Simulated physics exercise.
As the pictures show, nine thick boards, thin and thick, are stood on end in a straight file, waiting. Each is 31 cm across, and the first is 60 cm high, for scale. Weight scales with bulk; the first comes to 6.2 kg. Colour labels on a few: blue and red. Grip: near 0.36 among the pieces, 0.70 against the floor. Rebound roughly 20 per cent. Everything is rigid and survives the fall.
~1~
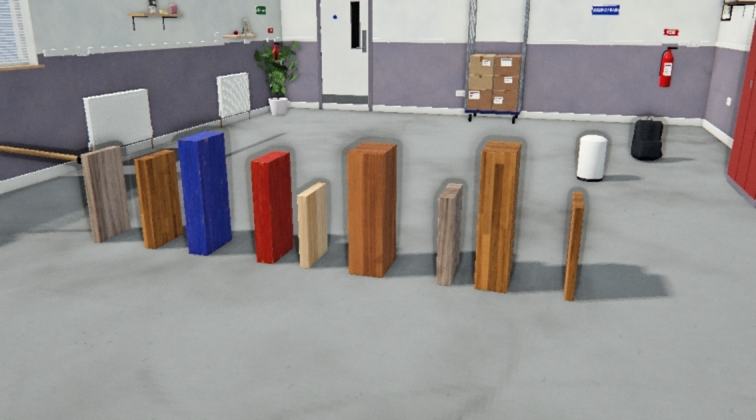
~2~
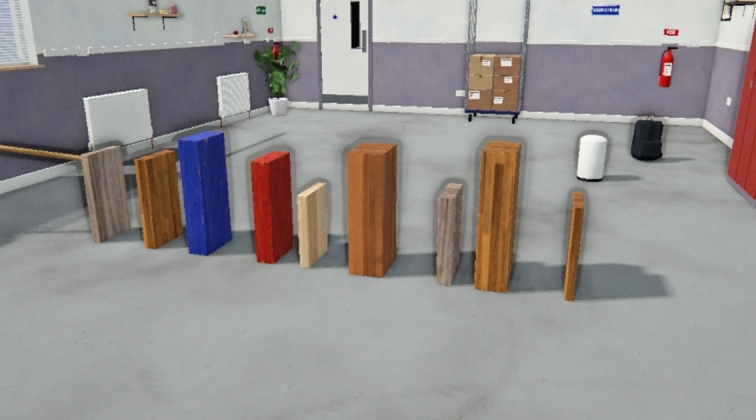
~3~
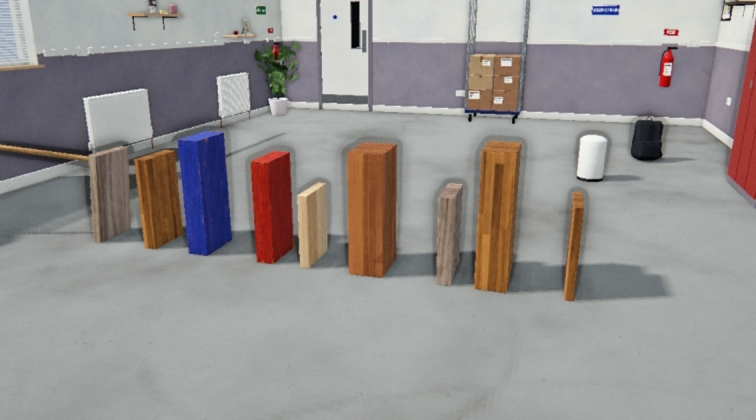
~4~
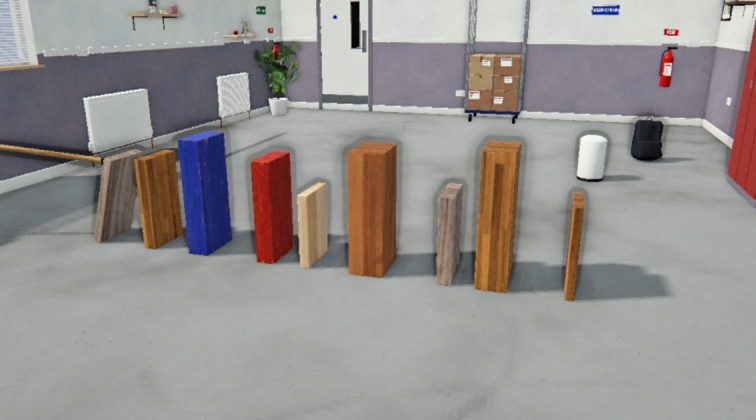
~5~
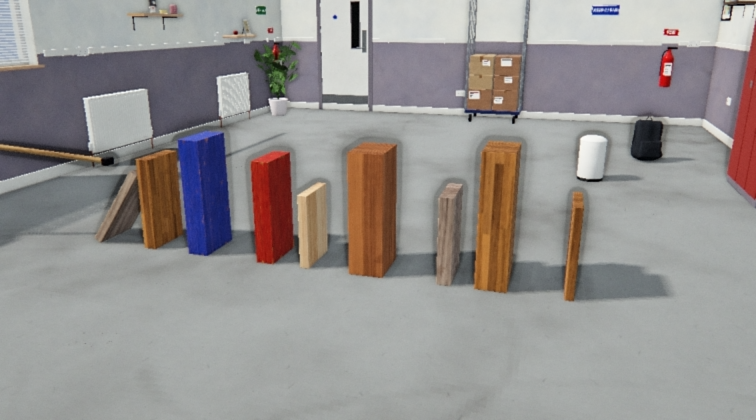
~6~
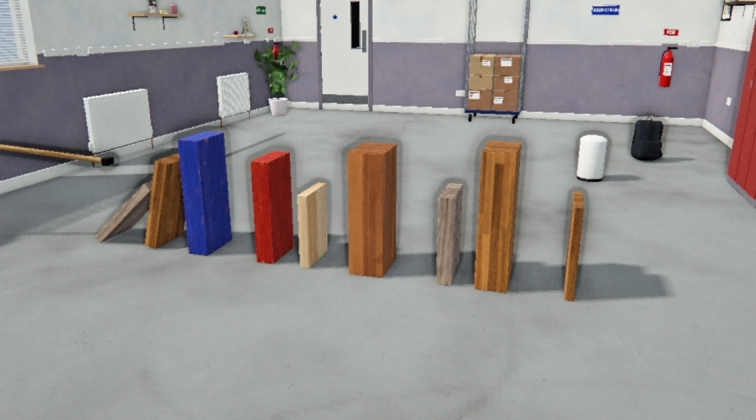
At the start, a row of upright boards, including a blue one and a red one, stands on a gray floor as a pole reaches in from the left. The pole pushes the leftmost board, which tilts right against its brown neighbor, and then that second board leans toward the blue one.
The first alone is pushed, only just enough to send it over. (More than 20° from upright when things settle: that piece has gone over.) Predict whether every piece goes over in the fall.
Prediction: Every piece goes over.
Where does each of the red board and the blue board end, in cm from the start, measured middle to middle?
Distances: Red 40, blue 50 (cm).
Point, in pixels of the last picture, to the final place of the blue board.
Near (268, 229).
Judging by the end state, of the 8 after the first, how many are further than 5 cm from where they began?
I count 8 of them.
Then, 0.64 s past the last view, 2 of the 8 other boards over; blue board 33° from how it stood; red board 8° from how it stood.
Then, 1.20 s past the last view, 5 of the 8 other boards over; blue board 71° from how it stood; red board 65° from how it stood.
Then, 1.90 s past the last view, 8 of the 8 other boards over; red board lying flat; blue board 74° from how it stood.
In the end, 8 of the 8 other boards over; red board 74° from how it stood; blue board 74° from how it stood. Not one is left standing. From the last view, middles, red board near (328, 238), blue board near (268, 229).
